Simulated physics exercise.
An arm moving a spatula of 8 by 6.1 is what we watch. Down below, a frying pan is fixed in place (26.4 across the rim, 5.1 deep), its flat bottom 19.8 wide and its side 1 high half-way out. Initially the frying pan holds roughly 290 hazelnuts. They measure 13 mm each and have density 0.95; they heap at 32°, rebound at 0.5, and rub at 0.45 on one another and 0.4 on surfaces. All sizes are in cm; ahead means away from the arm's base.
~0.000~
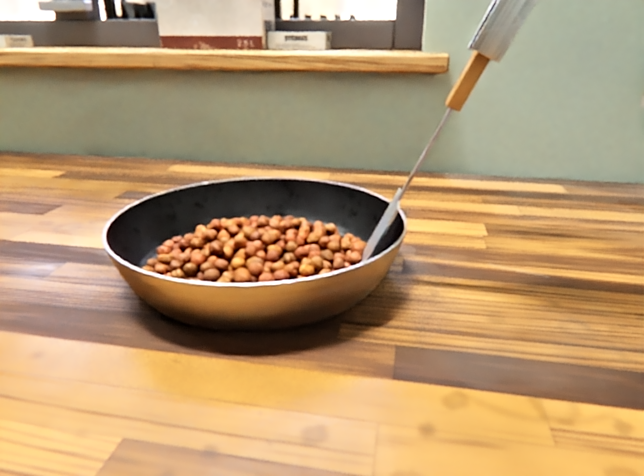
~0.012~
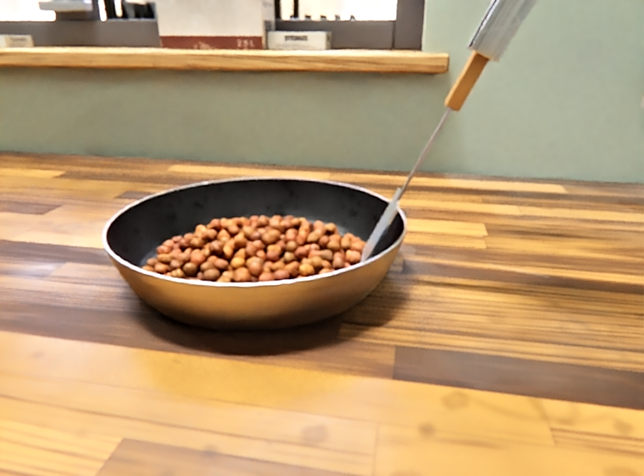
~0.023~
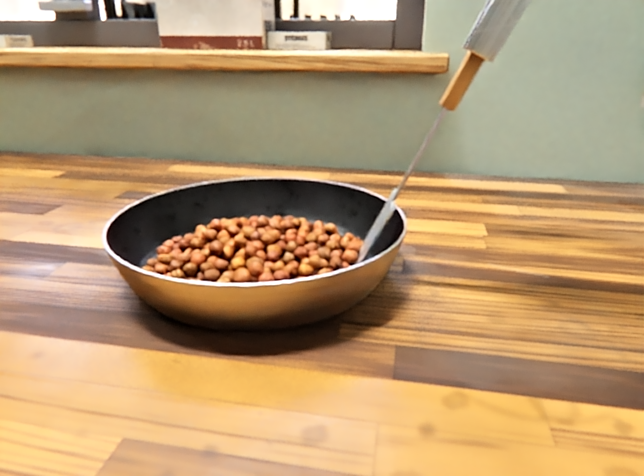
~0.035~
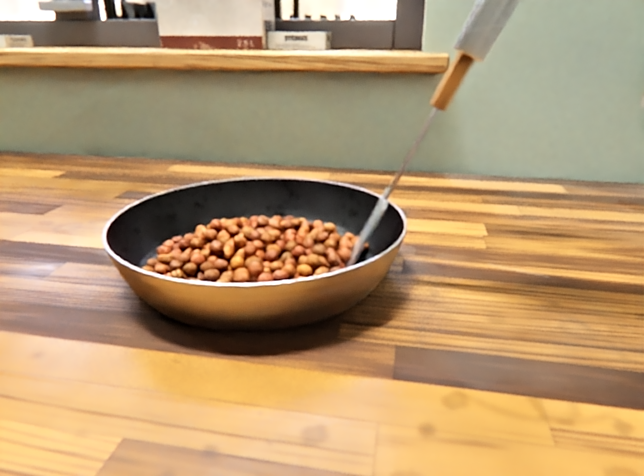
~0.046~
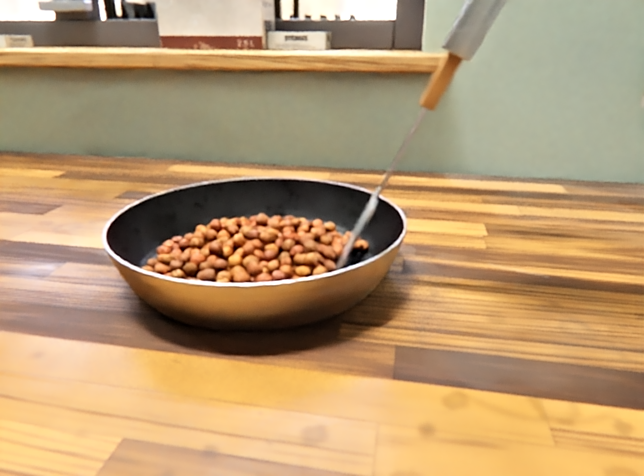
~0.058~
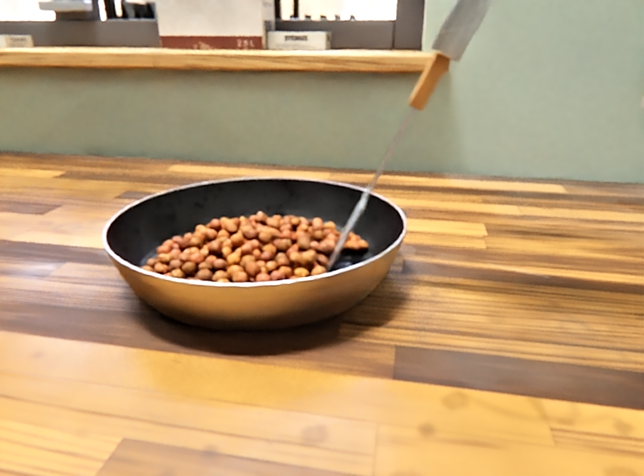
A thin metal spatula with an orange-brown grip, reaching down from the upper right, slides its tip slowly leftward inside the pan, nudging the nearest nuts slightly while the heap stays nearly unchanged. The round pan, black inside and golden outside, holds reddish-brown hazelnuts on a striped wooden counter. Behind it are a grey-green wall and a wooden ledge, seen from slightly above by a still camera.
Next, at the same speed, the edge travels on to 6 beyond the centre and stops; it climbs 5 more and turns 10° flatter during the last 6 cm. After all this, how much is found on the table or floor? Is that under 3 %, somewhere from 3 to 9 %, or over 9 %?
It is under 3 %.
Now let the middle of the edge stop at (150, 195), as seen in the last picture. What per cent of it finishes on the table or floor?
Roughly 10 per cent, I'd say.
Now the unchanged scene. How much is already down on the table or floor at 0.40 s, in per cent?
It works out to about 0 in a hundred.
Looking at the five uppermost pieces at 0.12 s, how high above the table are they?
They are around 4 cm up.
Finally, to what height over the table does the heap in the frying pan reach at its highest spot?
5.0 cm.
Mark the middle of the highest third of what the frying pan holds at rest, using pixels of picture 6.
Pixel position: Approx. (186, 241).
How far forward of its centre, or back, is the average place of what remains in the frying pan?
I'd say close to 3.5 cm toward the front.
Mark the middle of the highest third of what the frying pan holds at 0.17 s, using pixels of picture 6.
It is centred close to (224, 242).
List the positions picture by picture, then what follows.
The first picture shows spatula top edge at (399, 199), sloping 65°; upper third of the load around (263, 250), from x 145 to 365, top at y 220; 294 in the frying pan.
The second picture shows spatula top edge at (398, 198), sloping 65°; upper third of the load around (263, 250), from x 145 to 365, top at y 220.
The third picture shows spatula top edge at (394, 198), sloping 65°; upper third of the load around (263, 249), from x 145 to 365, top at y 220.
The fourth picture shows spatula top edge at (386, 198), sloping 65°; upper third of the load around (265, 249), from x 145 to 365, top at y 220.
The fifth picture shows spatula top edge at (376, 197), sloping 65°; upper third of the load around (265, 247), from x 145 to 365, top at y 220.
The sixth picture shows spatula top edge at (366, 197), sloping 65°; upper third of the load around (265, 247), from x 145 to 365, top at y 220; 294 in the frying pan.
By 0.12 s, sloping 65°, highest piece 4 above the table; 294 in the frying pan.
By 0.17 s, sloping 61°, highest piece 6 above the table; 294 in the frying pan.
By 0.40 s, sloping 55°, highest piece 5 above the table; 291 in the frying pan, 1 on the table or floor, 2 on the blade or in flight.
By 1.45 s, sloping 55°, highest piece 5 above the table; 291 in the frying pan, 3 on the table or floor.
Final count, 291 in the frying pan, 3 on the table or floor. That is 1 % on the table or floor.
